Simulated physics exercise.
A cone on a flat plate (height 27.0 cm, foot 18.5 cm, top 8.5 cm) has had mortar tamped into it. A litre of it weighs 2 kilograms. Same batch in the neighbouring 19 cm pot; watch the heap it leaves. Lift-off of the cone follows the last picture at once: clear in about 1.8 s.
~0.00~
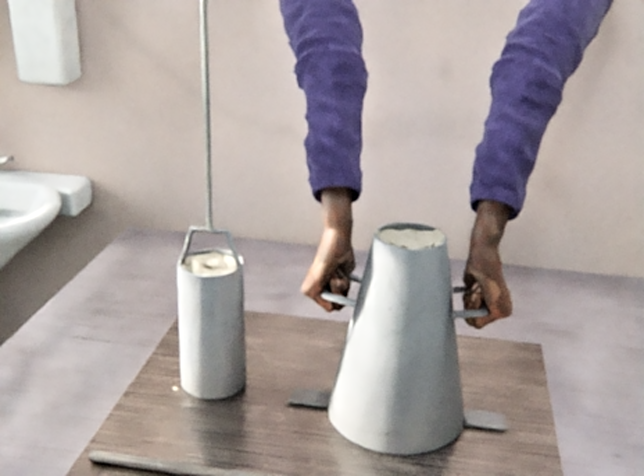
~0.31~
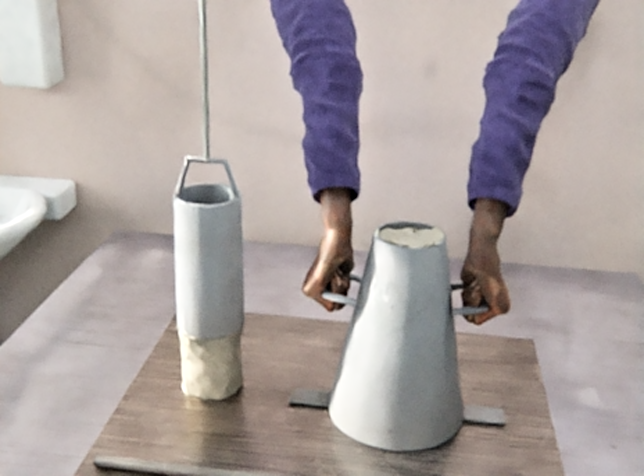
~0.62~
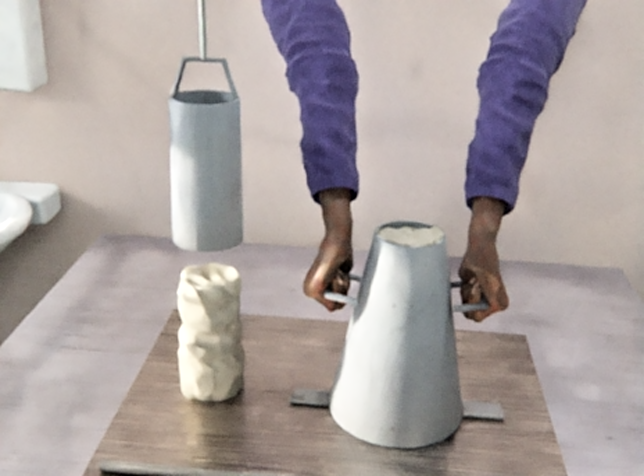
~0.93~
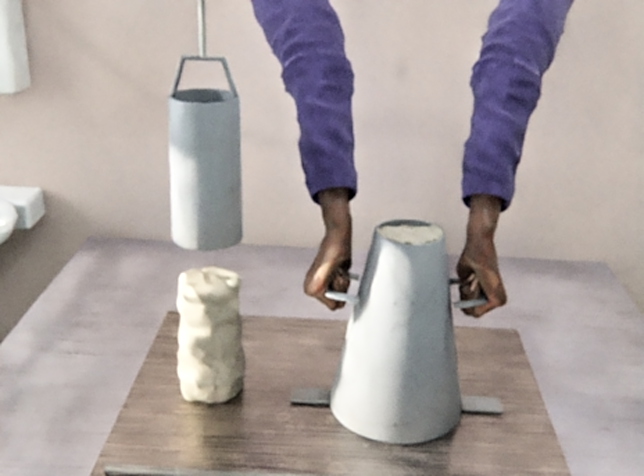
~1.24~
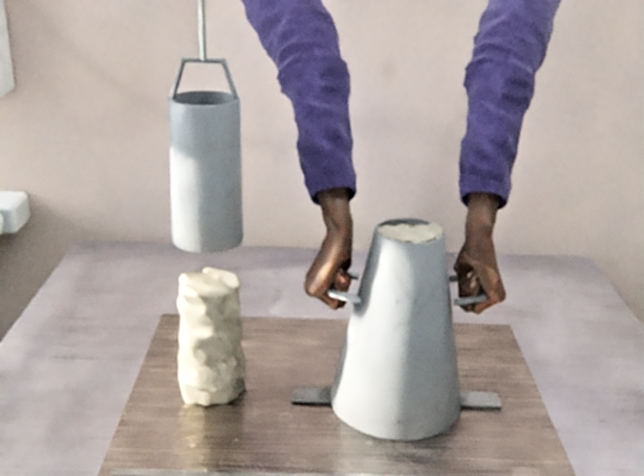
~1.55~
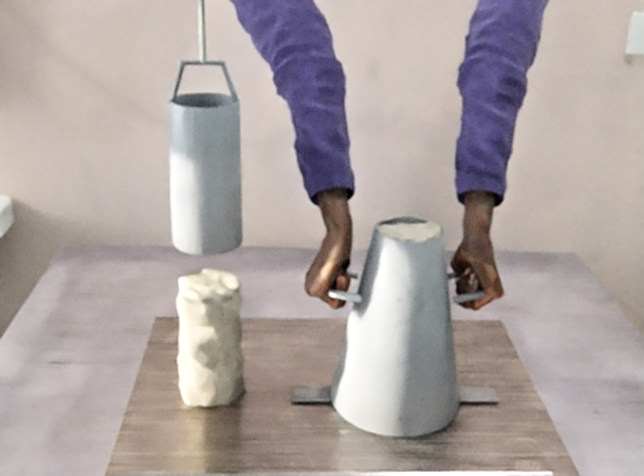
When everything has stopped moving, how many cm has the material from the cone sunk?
About 0 cm.
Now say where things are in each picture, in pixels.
The first picture shows middle of the pot's mouth at (211, 264), still down; middle of the cone's top at (410, 237), not yet moved.
The second picture shows middle of the pot's mouth at (208, 196), raised 10 cm; middle of the cone's top at (410, 236), not yet moved.
The third picture shows middle of the pot's mouth at (205, 99), raised 24 cm; what the pot left 19 cm high and 9.5 cm wide, top at (210, 276); middle of the cone's top at (410, 235), not yet moved.
The fourth picture shows middle of the pot's mouth at (204, 98), raised 24 cm; what the pot left 18 cm high and 9.6 cm wide, top at (209, 278); middle of the cone's top at (409, 234), not yet moved.
The fifth picture shows middle of the pot's mouth at (205, 100), raised 24 cm; what the pot left 18 cm high and 9.7 cm wide, top at (210, 281); middle of the cone's top at (409, 232), not yet moved.
The sixth picture shows middle of the pot's mouth at (204, 102), raised 24 cm; what the pot left 18 cm high and 9.7 cm wide, top at (209, 283); middle of the cone's top at (408, 231), not yet moved.
After 2.0 s, the cone is up 6.4 cm; the mortar has come down 0.1 cm to 27 cm and is 19 cm wide.
After 2.4 s, the cone is up 16 cm; the mortar has come down 0.1 cm to 27 cm and is 19 cm wide.
After 2.9 s, the cone is up 27 cm; the mortar has come down 0.1 cm to 27 cm and is 19 cm wide.
After 3.4 s, the cone is clear; the mortar has come down 0.1 cm to 27 cm and is 19 cm wide.
After 4.0 s, at rest, the cone is clear; the mortar has come down 0.1 cm to 27 cm and is 19 cm wide.
